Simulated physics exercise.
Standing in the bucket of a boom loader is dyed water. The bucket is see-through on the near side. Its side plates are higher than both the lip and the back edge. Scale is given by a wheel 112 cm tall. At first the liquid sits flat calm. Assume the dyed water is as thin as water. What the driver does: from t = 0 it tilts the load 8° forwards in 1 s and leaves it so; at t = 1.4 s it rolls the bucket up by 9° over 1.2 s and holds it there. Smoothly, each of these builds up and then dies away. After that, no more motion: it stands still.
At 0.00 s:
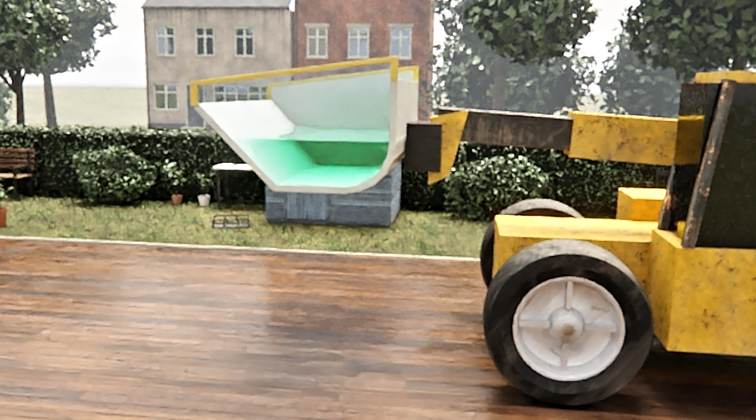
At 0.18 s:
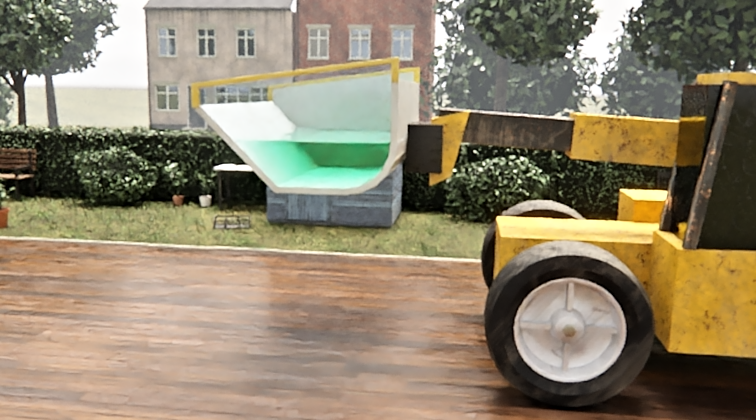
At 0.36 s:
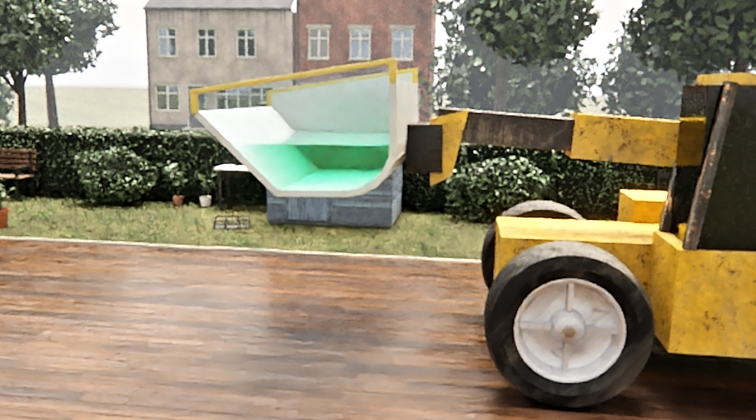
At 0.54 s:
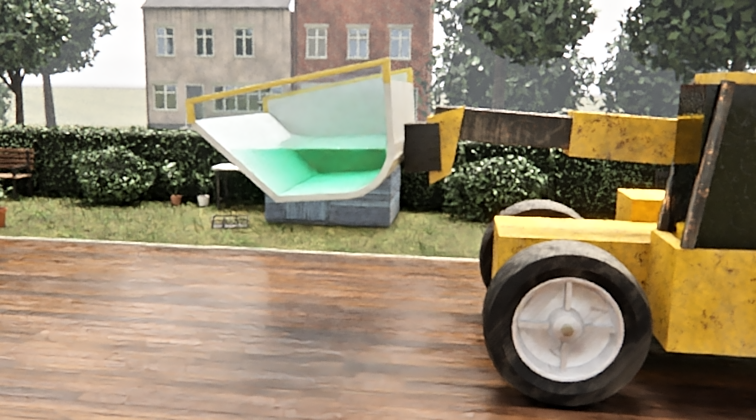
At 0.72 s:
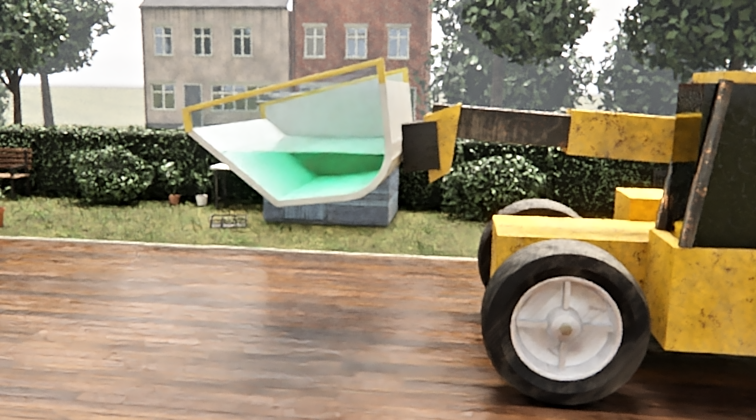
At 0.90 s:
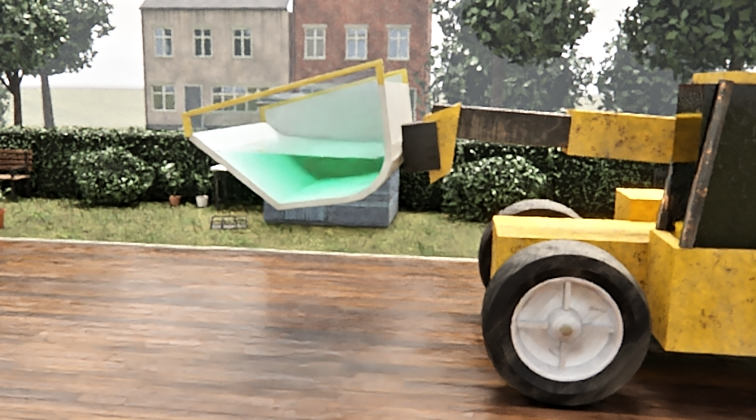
A yellow loader slowly tilts its clear-sided bucket of green liquid slightly forward to the left.
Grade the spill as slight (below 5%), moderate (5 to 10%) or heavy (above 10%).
Slight.
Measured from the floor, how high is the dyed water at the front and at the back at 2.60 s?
Reading: About 30 cm in front, about 34 cm behind.
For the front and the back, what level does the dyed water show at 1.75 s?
I'd say some 34 centimetres in front and some 26 centimetres behind.
Then, 1.75 s in, the bucket is at 7° forwards, the surface stands 26 cm at the back and 33 cm at the front; all of it is still inside.
Then, 2.60 s in, the bucket is at 1° back, the surface stands 33 cm at the back and 30 cm at the front; all of it is still inside.
Then, 3.40 s in, the bucket is at 1° back, the surface stands 32 cm at the back and 31 cm at the front; all of it is still inside.
Then, 5.49 s in, all of it is still inside.
